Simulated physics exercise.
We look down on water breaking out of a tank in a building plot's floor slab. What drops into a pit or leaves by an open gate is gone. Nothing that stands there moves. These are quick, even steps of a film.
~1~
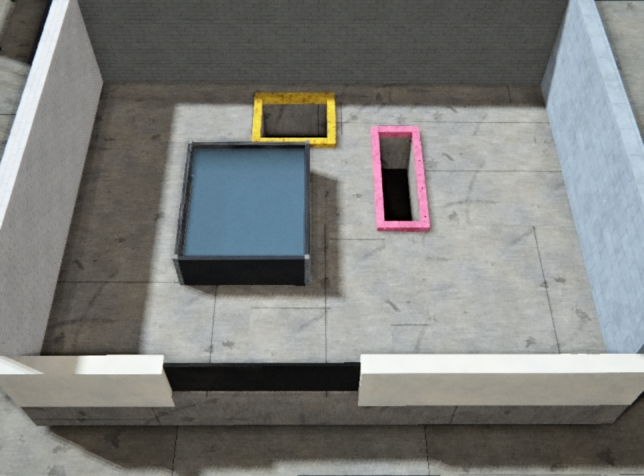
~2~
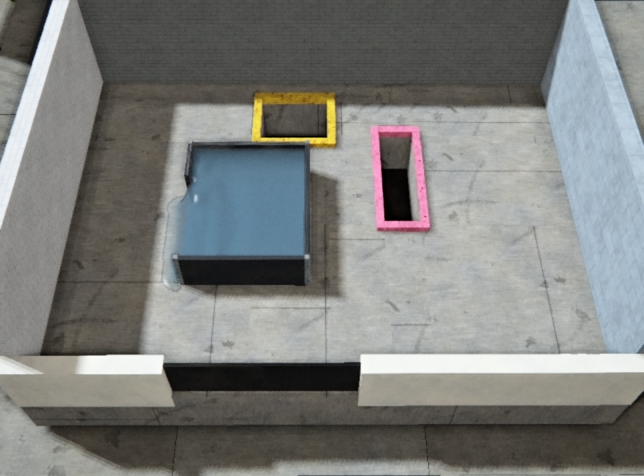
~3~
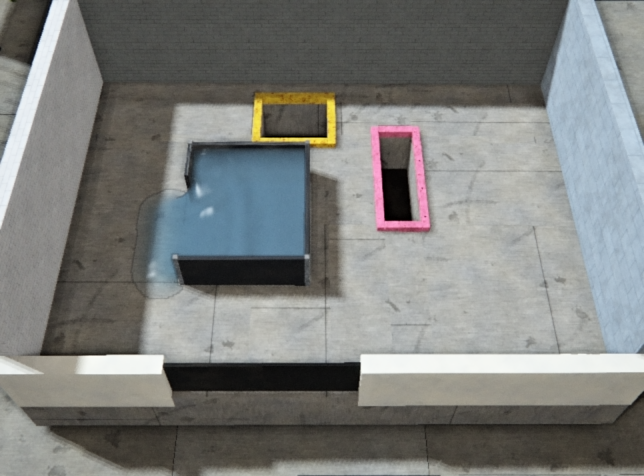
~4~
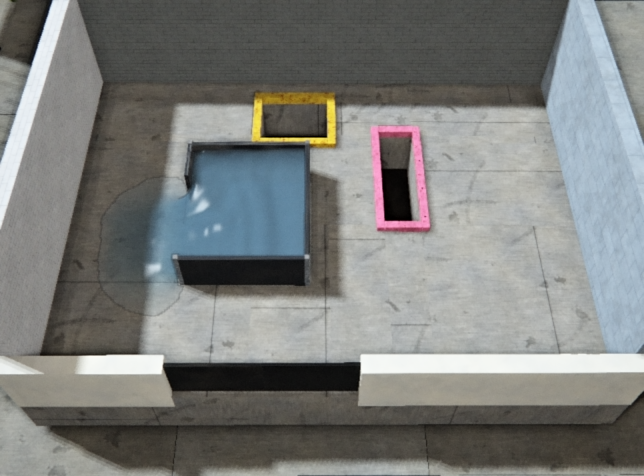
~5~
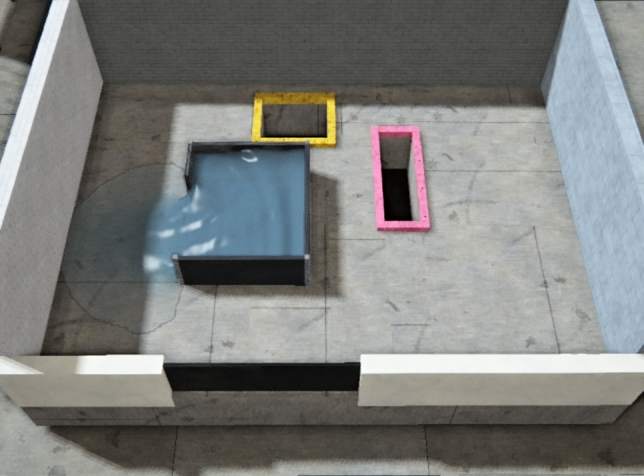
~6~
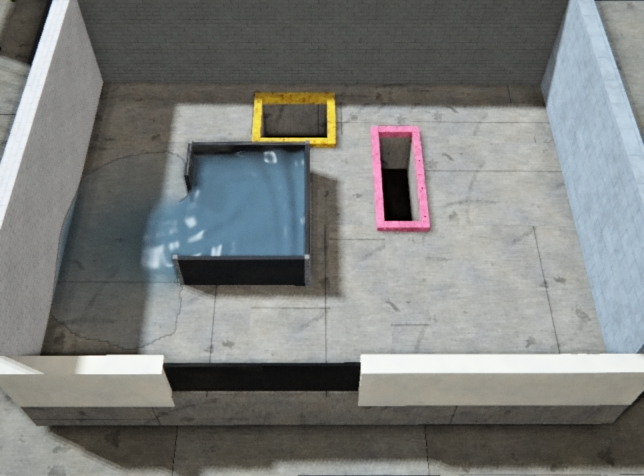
On a walled concrete floor with yellow- and pink-rimmed pits, water broke out through a gap in the left side of a dark tank and spread leftward across the slab to the left wall.
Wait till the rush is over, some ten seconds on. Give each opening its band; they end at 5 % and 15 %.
In the end: The gate takes less than 5 %; the yellow pit takes less than 5 %; the pink pit takes less than 5 %.
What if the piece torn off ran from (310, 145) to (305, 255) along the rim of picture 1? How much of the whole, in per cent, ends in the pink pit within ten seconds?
Parts in a hundred: Pink 25.
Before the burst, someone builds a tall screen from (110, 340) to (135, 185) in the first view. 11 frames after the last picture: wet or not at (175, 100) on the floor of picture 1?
Answer: Wet.
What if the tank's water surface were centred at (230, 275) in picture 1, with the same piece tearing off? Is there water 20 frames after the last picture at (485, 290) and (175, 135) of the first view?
In turn: Clear, under water.
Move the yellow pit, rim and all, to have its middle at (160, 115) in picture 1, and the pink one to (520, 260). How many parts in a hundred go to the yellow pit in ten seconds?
In per cent: Yellow 8.
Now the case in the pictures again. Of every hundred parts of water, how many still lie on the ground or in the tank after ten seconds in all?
Some 98 per cent.
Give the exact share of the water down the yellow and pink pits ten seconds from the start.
In turn 2 and 0 per cent.
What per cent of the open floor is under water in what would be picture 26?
Near 45 in a hundred.
A moment on, water covers 15 % of the floor; the gate 0 %, the yellow pit 0 %, the pink pit 0 %.
Next, water covers 25 % of the floor; the gate 0 %, the yellow pit 0 %, the pink pit 0 %.
Then, water covers 45 % of the floor; the gate 0 %, the yellow pit 0 %, the pink pit 0 %.
Later, water covers 80 % of the floor; the gate 0 %, the yellow pit 1 %, the pink pit 0 %.
In the end, water covers 95 % of the floor; the gate 0 %, the yellow pit 2 %, the pink pit 0 %.
